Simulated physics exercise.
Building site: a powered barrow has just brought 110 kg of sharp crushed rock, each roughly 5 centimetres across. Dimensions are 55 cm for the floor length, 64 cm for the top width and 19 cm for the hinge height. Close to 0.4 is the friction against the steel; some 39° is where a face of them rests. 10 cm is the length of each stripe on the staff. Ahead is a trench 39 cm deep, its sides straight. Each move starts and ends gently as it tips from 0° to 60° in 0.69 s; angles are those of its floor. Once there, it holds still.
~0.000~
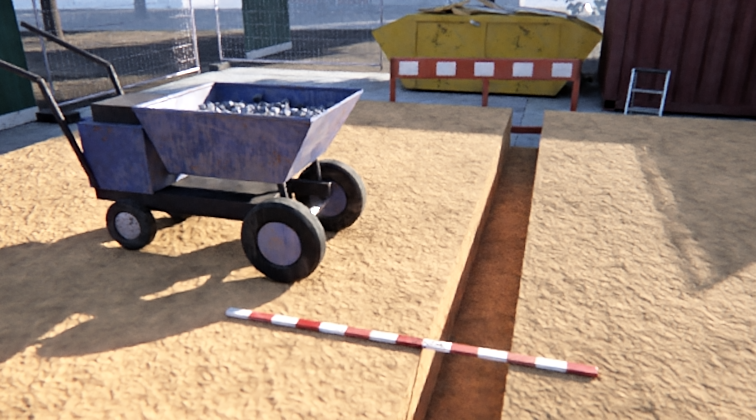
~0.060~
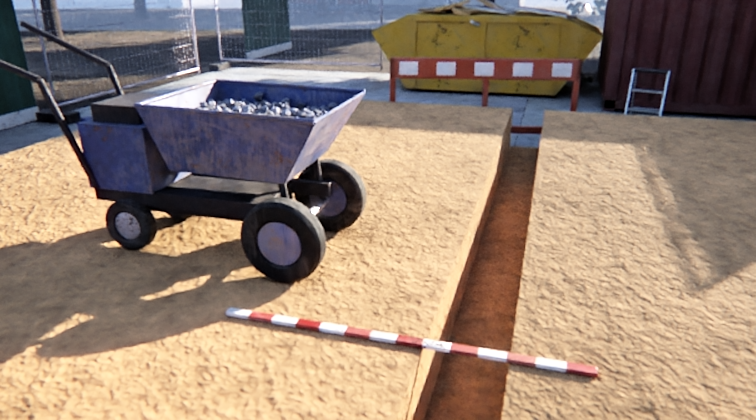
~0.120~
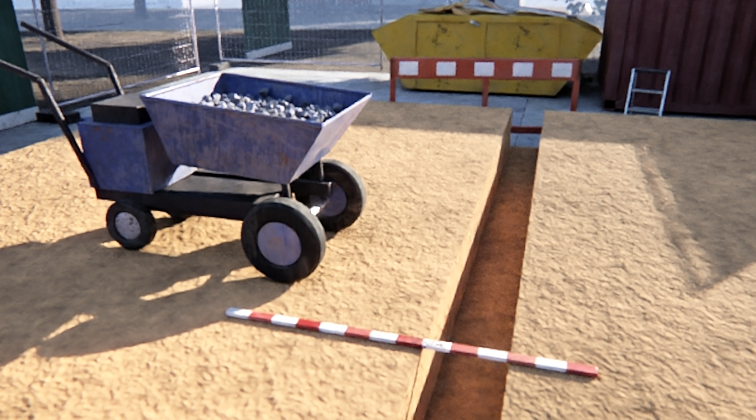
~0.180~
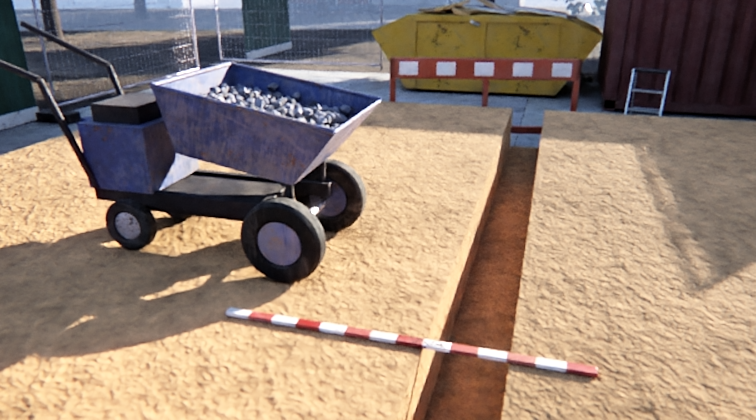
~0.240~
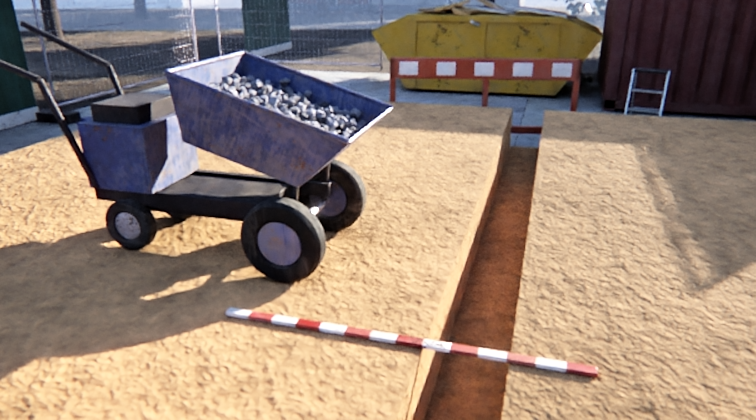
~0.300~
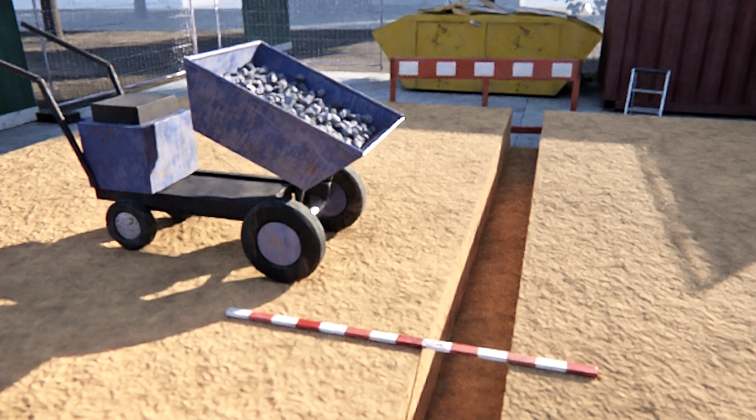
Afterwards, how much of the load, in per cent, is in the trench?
About 28 per cent.
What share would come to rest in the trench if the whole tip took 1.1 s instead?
Roughly 15 per cent would.
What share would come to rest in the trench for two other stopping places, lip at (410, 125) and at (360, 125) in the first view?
Result: Close to 0 then close to 20 per cent.
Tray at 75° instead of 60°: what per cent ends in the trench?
I'd guess some 75 in a hundred.
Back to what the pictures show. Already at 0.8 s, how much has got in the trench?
Around 0 per cent of it, at that instant.
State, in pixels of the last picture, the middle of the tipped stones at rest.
Somewhere near pixel (488, 341).
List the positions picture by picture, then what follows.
In the first frame, lip at (312, 121), floor tilted 0°, highest stones at (269, 109).
In the second frame, lip at (315, 122), floor tilted 1°, highest stones at (252, 107); the stones move at 0.3 m/s on average.
In the third frame, lip at (323, 126), floor tilted 5°, highest stones at (225, 99); the stones move at 0.6 m/s on average.
In the fourth frame, the tray is at 10°, its lip at (335, 132); the top of the load is at (230, 91); the stones move at 0.9 m/s on average.
In the fifth frame, the tray is at 17°, its lip at (349, 142); the top of the load is at (234, 83); the stones move at 1.0 m/s on average.
In the sixth frame, lip at (363, 154), floor tilted 24°, highest stones at (245, 73); the stones move at 1.1 m/s on average.
After 0.5 s the floor is at 51°; 100 % in the tray; the foremost stones are at (389, 179).
After 0.8 s the floor is at 60°; 96 % in the tray, 2 % short of the trench, 1 % in the trench; the foremost stones are at (458, 257).
After 1.1 s the floor is at 60°; 75 % in the tray, 4 % short of the trench, 20 % in the trench, 1 % past the trench; the foremost stones are at (546, 297).
After 3.1 s the floor is at 60°; 68 % in the tray, 3 % short of the trench, 28 % in the trench, 1 % past the trench; the foremost stones are at (582, 315).
